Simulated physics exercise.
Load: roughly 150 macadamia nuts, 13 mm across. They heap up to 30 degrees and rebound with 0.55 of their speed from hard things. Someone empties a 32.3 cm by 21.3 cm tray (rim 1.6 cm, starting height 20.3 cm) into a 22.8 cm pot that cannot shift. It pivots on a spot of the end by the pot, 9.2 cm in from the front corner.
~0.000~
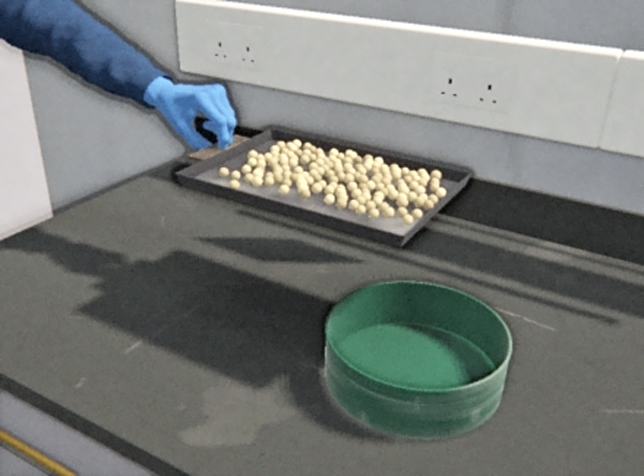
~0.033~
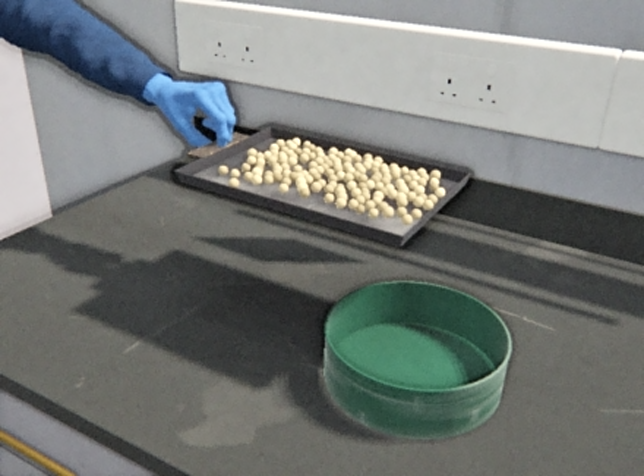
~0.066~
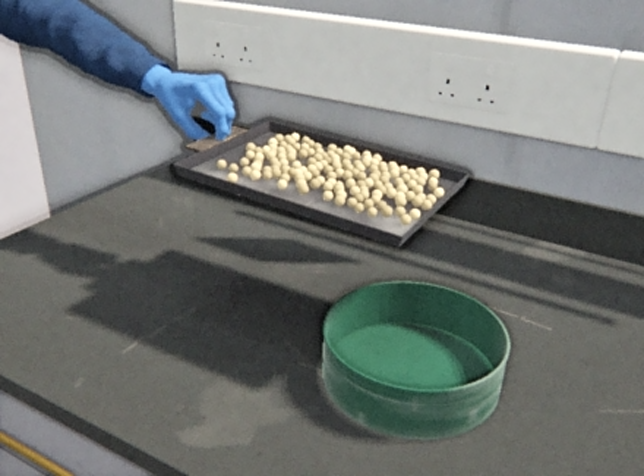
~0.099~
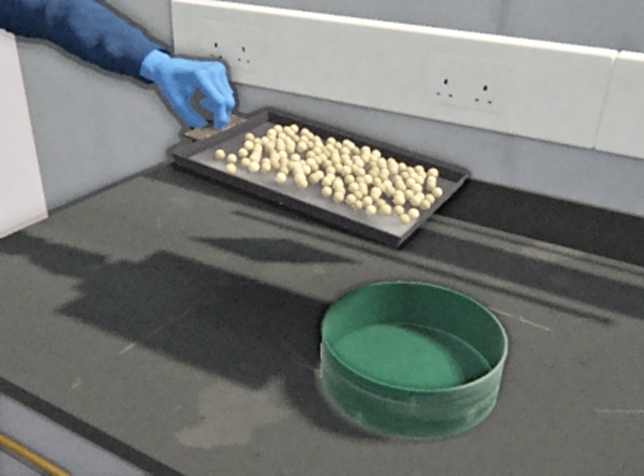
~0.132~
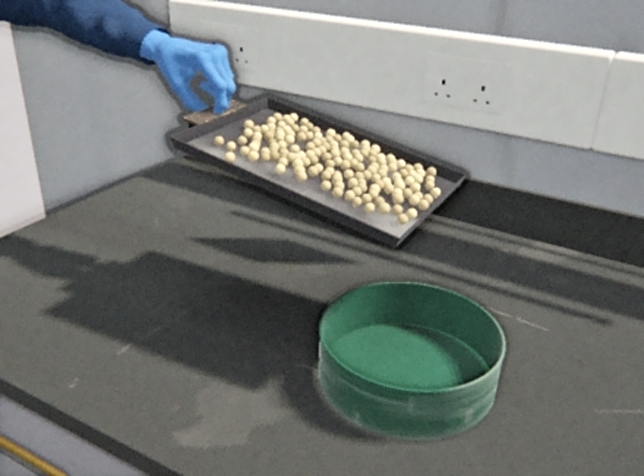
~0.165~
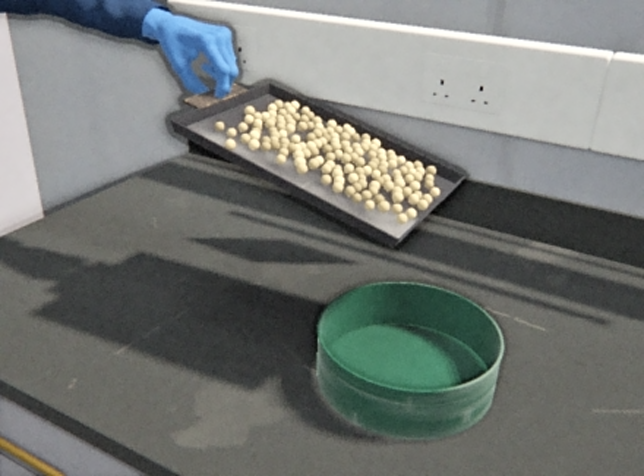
A blue-gloved hand in a dark blue sleeve, at the upper left, raises the near-left end of a dark grey tray of pale, round nuts, tilting it steadily toward the right while the nuts keep their places. A round green pot sits in front on a dark, scuffed worktop, with white socket panels along the grey wall behind. Seen from above at an angle, the view barely shifts.
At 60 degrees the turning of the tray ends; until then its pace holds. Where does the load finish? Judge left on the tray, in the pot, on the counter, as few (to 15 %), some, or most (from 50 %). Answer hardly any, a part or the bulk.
Left on the tray: A part; in the pot: A part; on the counter: A part.
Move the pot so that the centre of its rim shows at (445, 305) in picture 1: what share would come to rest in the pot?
About 45 per cent.
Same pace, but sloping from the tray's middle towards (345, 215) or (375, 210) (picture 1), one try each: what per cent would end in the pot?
Some 65 and 60 per cent.
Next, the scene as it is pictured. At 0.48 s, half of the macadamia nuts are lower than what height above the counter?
About 26 cm.
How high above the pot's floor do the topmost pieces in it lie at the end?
Roughly 1.5 cm.
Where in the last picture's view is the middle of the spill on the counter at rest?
Near (548, 344).
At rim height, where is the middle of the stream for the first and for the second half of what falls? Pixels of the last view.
At about (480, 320), then at (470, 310).
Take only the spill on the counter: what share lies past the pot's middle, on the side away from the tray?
Some 100 per cent.
Then, at 0.35 s, tilt 38 degrees; the tray holds 100 %, the pot 0 %.
After 0.48 s, tilt 55 degrees; the tray holds 100 %, the pot 0 %.
Then, at 0.73 s, tilt 60 degrees; the tray holds 40 %, the pot 10 %.
At rest (2.0 s), tray 35 %, pot 30 %, counter 35 %.
